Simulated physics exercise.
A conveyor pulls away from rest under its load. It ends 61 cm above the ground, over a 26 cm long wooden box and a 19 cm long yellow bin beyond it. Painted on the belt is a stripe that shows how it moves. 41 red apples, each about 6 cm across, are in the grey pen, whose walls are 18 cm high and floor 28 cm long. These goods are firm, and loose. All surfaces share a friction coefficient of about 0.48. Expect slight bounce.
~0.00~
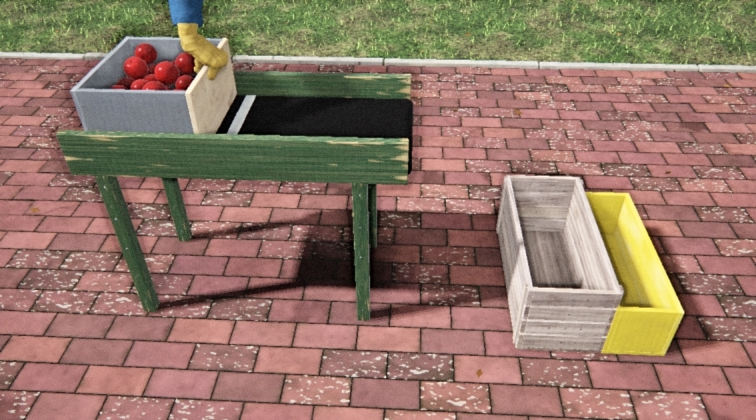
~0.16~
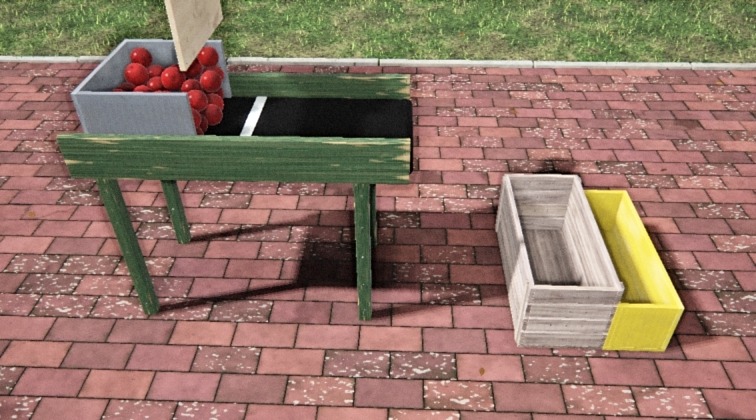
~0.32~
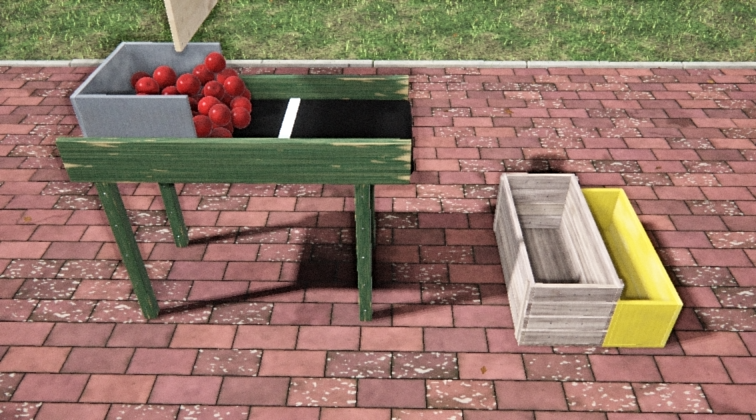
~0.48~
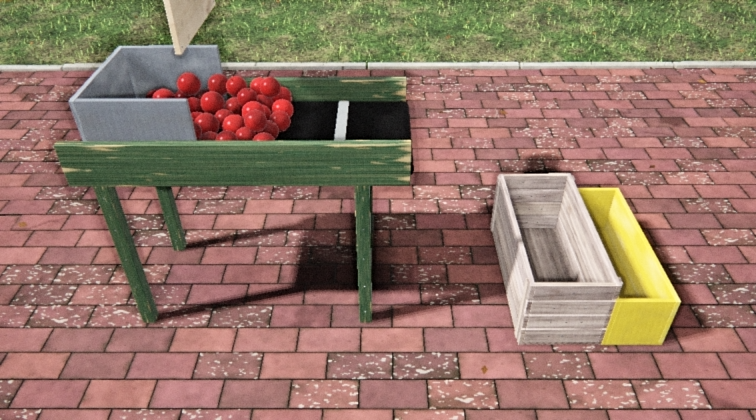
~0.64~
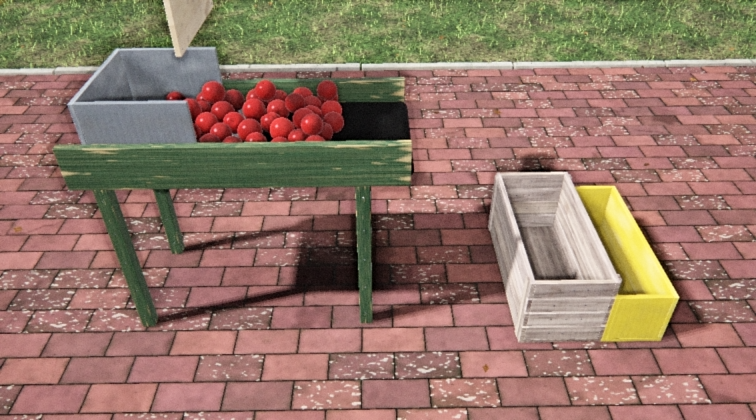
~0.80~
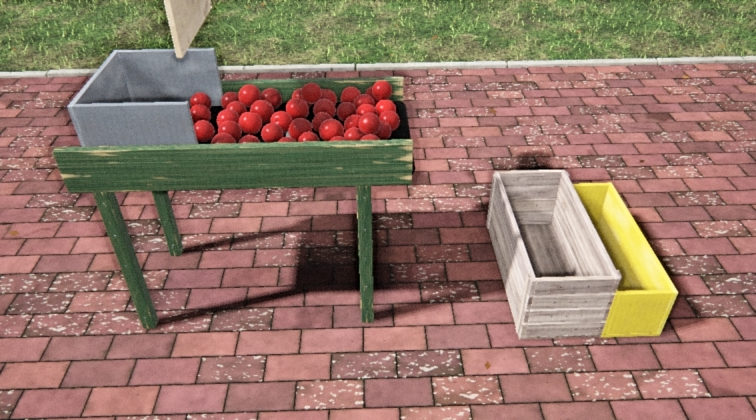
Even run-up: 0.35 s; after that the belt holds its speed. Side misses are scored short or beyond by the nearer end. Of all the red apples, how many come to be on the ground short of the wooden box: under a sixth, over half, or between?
Once it all settles, the ground before the wooden box holds a portion above half of the load.
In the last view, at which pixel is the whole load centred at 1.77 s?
At roughly (461, 260).
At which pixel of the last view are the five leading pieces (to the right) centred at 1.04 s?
Near (464, 160) in pixels.
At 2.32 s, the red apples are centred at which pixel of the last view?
I'd put the middle close to (440, 271) in the last view.
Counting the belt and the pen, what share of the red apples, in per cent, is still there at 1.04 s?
Some 65 per cent.
After 1.04 s, 1 still in the grey pen, 26 on the belt and 14 in the air.
After 1.35 s, 11 on the belt, 13 on the ground short of the wooden box and 17 in the air.
After 1.77 s, 2 on the belt, 31 on the ground short of the wooden box and 8 in the air.
Outcome (at 2.32 s), 41 on the ground short of the wooden box. Asked share, 41 of 41, 100 per cent.
